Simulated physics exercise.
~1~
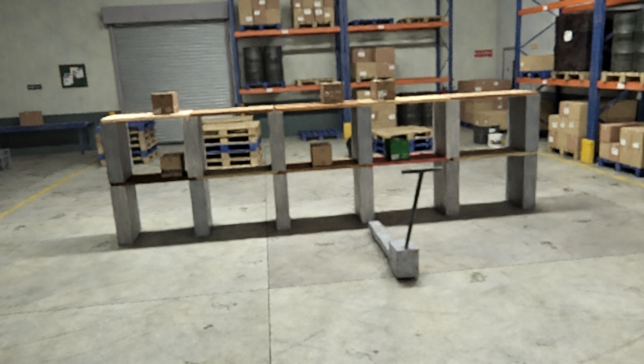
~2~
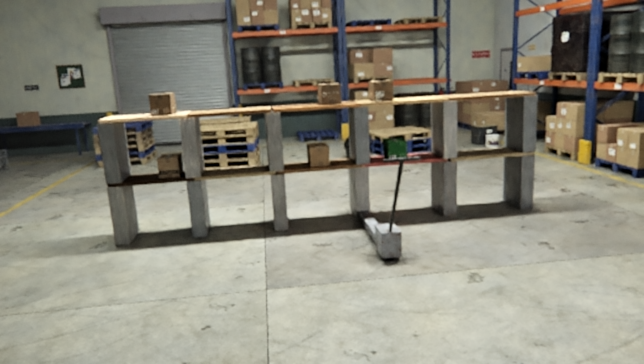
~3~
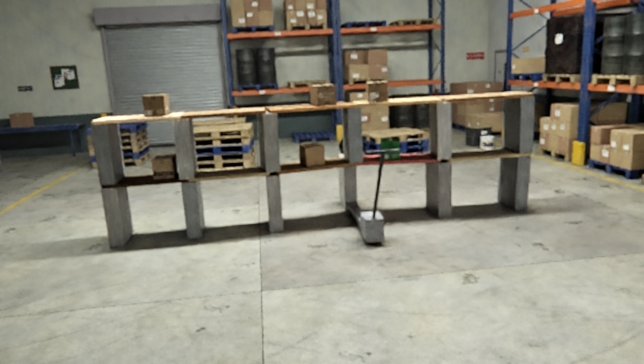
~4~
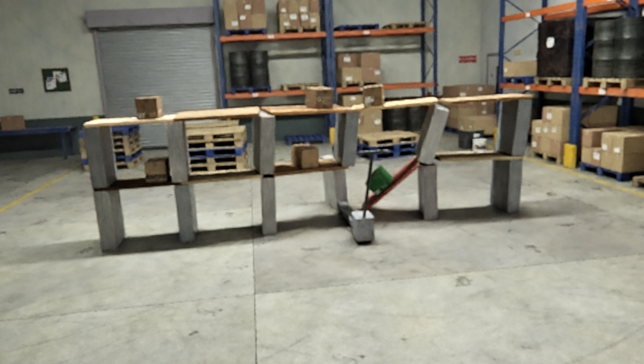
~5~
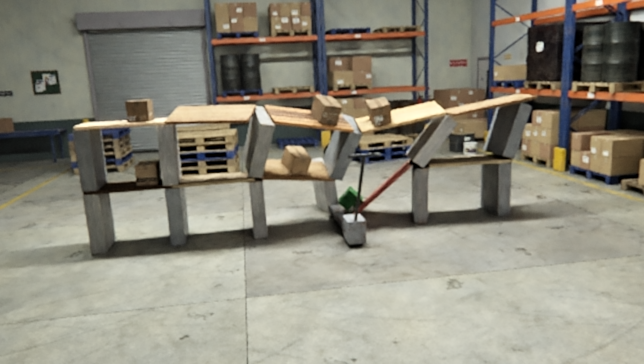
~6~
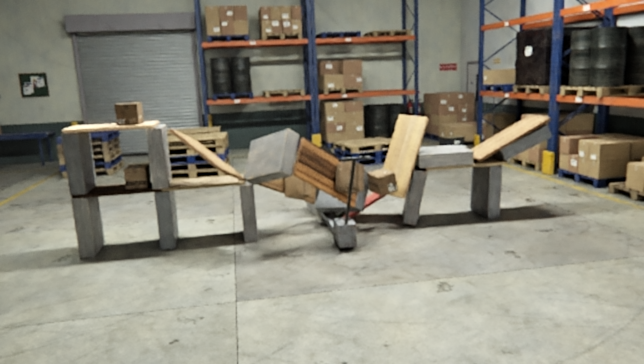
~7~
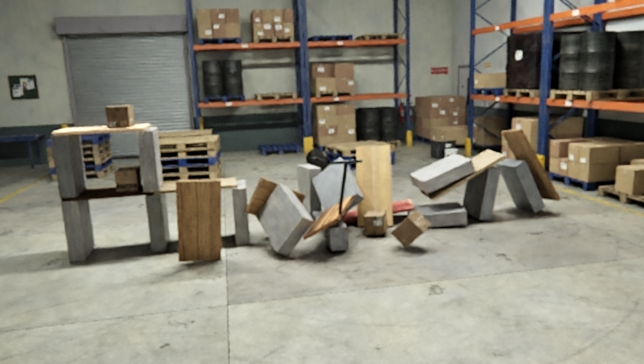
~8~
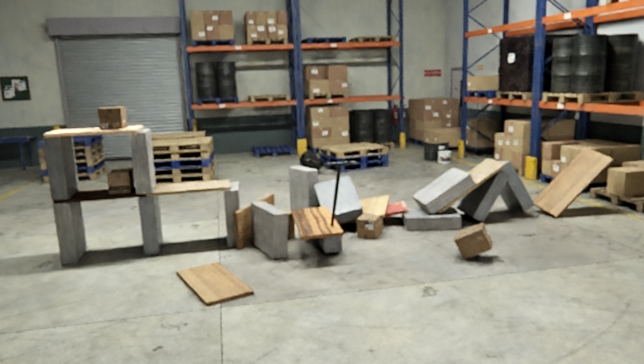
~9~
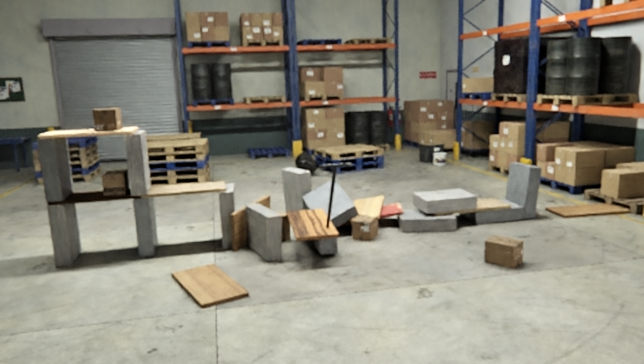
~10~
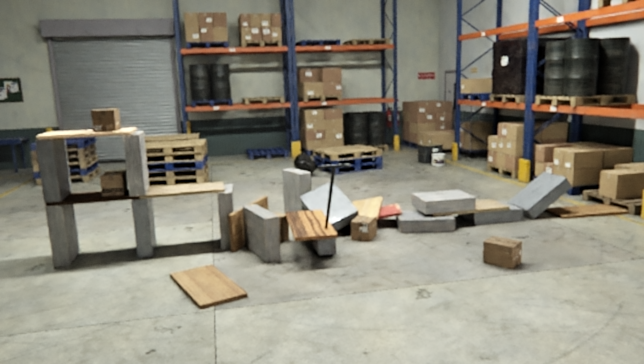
In a warehouse, a jack knocks a two-tier board structure mostly down, leaving the left end standing.
